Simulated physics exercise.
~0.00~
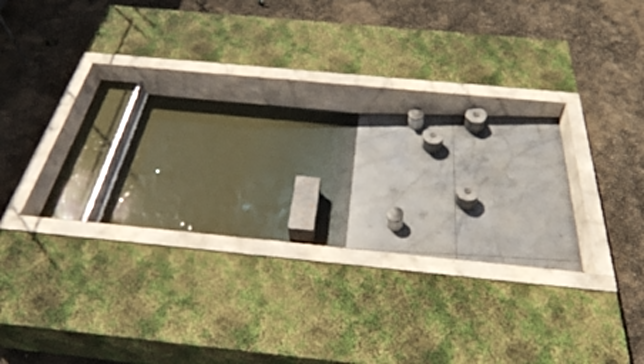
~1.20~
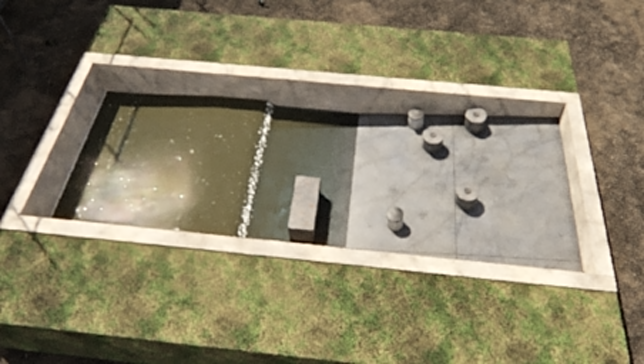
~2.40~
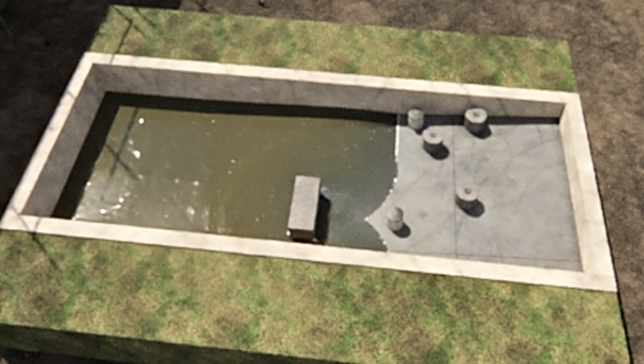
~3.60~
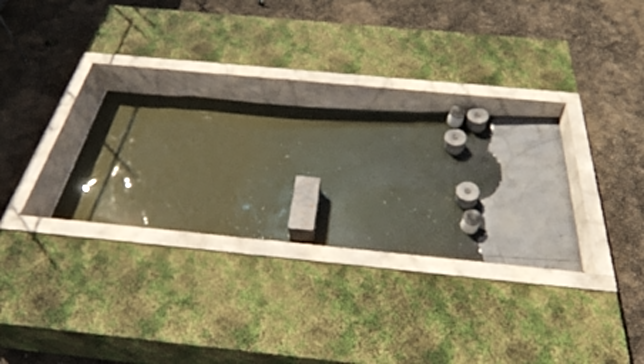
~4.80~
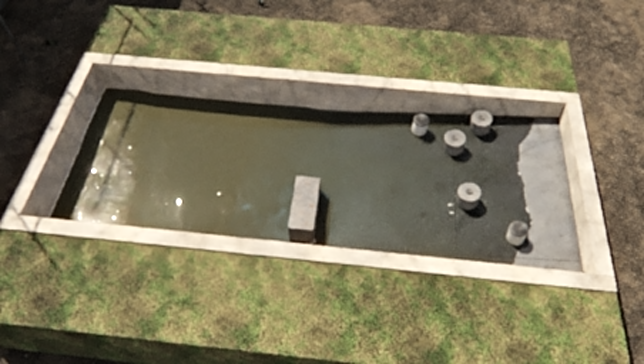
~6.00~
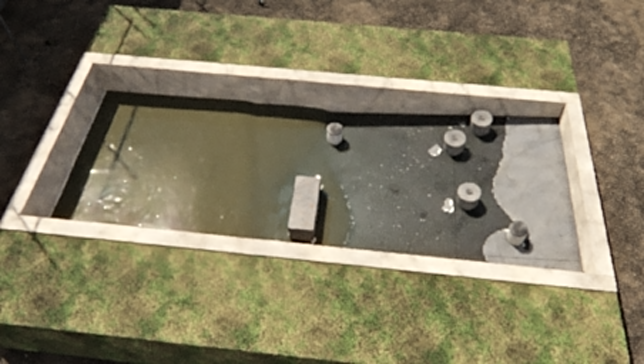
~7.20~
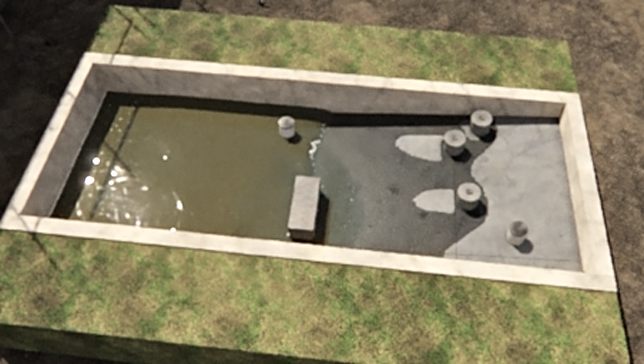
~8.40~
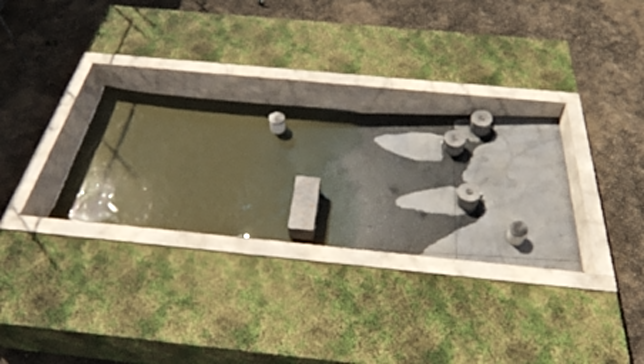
To begin with, a pale board holds back water at the left end of a walled basin set in grass, with murky water and an upright block beyond it and five small round containers on the bare grey slope. The board is gone, and a foamy white line sweeps right past the block. The water climbs the slope and shifts three containers rightward, while two keep their places. It spreads close to the right wall, then drains back, carrying one container left. That one ends afloat near the far wall, while four stand on the slope among wet, dark streaks.
